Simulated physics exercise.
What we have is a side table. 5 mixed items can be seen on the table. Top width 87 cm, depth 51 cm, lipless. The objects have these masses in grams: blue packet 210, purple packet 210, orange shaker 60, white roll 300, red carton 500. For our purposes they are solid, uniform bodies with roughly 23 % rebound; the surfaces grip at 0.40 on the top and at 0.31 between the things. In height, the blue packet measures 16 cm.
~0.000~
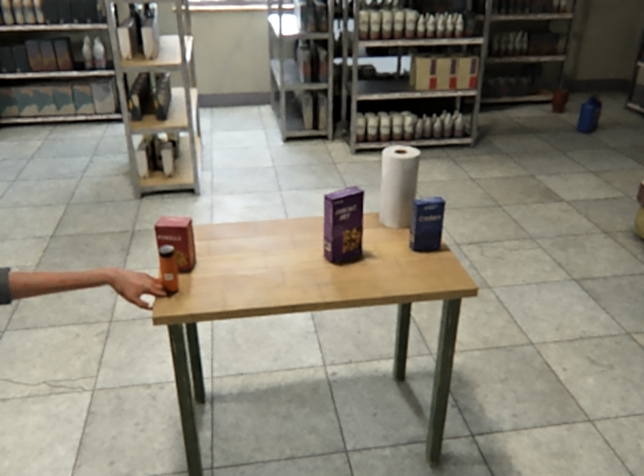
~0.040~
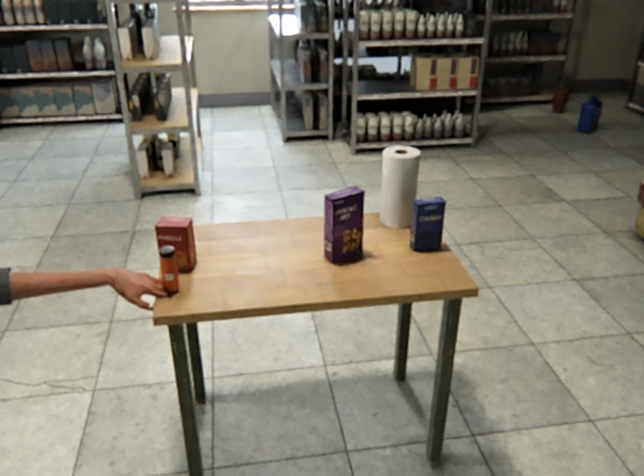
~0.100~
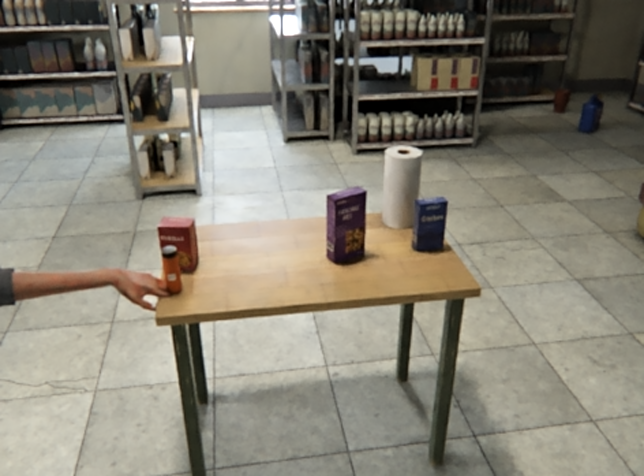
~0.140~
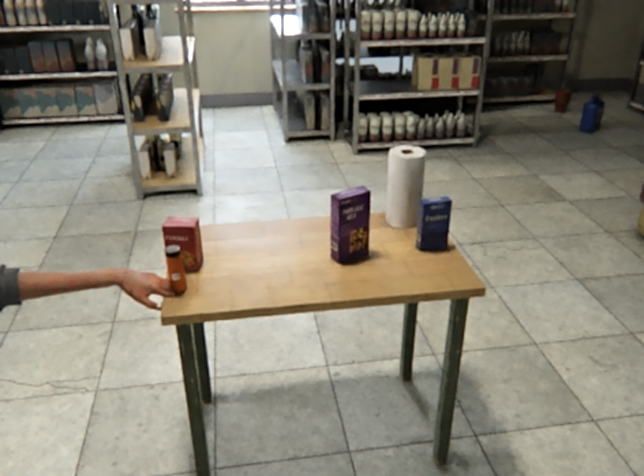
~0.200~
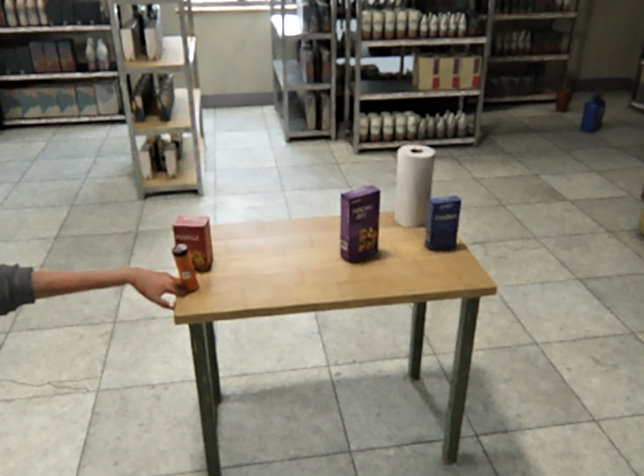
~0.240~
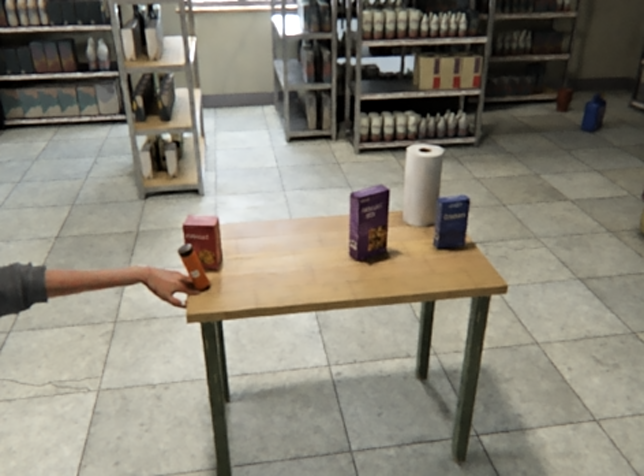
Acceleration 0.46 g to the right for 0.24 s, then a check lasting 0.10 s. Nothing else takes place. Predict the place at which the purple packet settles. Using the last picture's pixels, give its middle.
The purple packet settles at roughly (427, 219).
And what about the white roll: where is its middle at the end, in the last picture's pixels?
Rest position, about (475, 182) px.
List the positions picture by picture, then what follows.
Purple packet (344, 225); blue packet (427, 224), in the first frame.
White roll (399, 187); red carton (177, 244), in the second frame.
Blue packet (429, 224); orange shaker (172, 270), in the third frame.
Table along by 1 cm; orange shaker (176, 269); white roll (405, 187), in the fourth frame.
Table along by 4 cm; orange shaker (185, 268) at 9° to upright; blue packet (443, 223), in the fifth frame.
Table along by 7 cm; purple packet (369, 223); white roll (423, 186), in the sixth frame.
Around 0.44 s, table along by 18 cm; orange shaker now off the table; purple packet shifted 3 cm near (419, 220); blue packet shifted 3 cm.
Around 0.54 s, table along by 18 cm; purple packet shifted 6 cm near (427, 219); blue packet at 4° to upright; white roll shifted 6 cm.
Around 0.74 s, table along by 18 cm; purple packet shifted 6 cm near (427, 219); blue packet at 8° to upright; white roll shifted 6 cm.
Finally (1.2 s), off the table, orange shaker; not toppled but over 5 cm from the start, blue packet, purple packet, white roll and red carton. Final places as that camera would see them, purple packet near (427, 219).
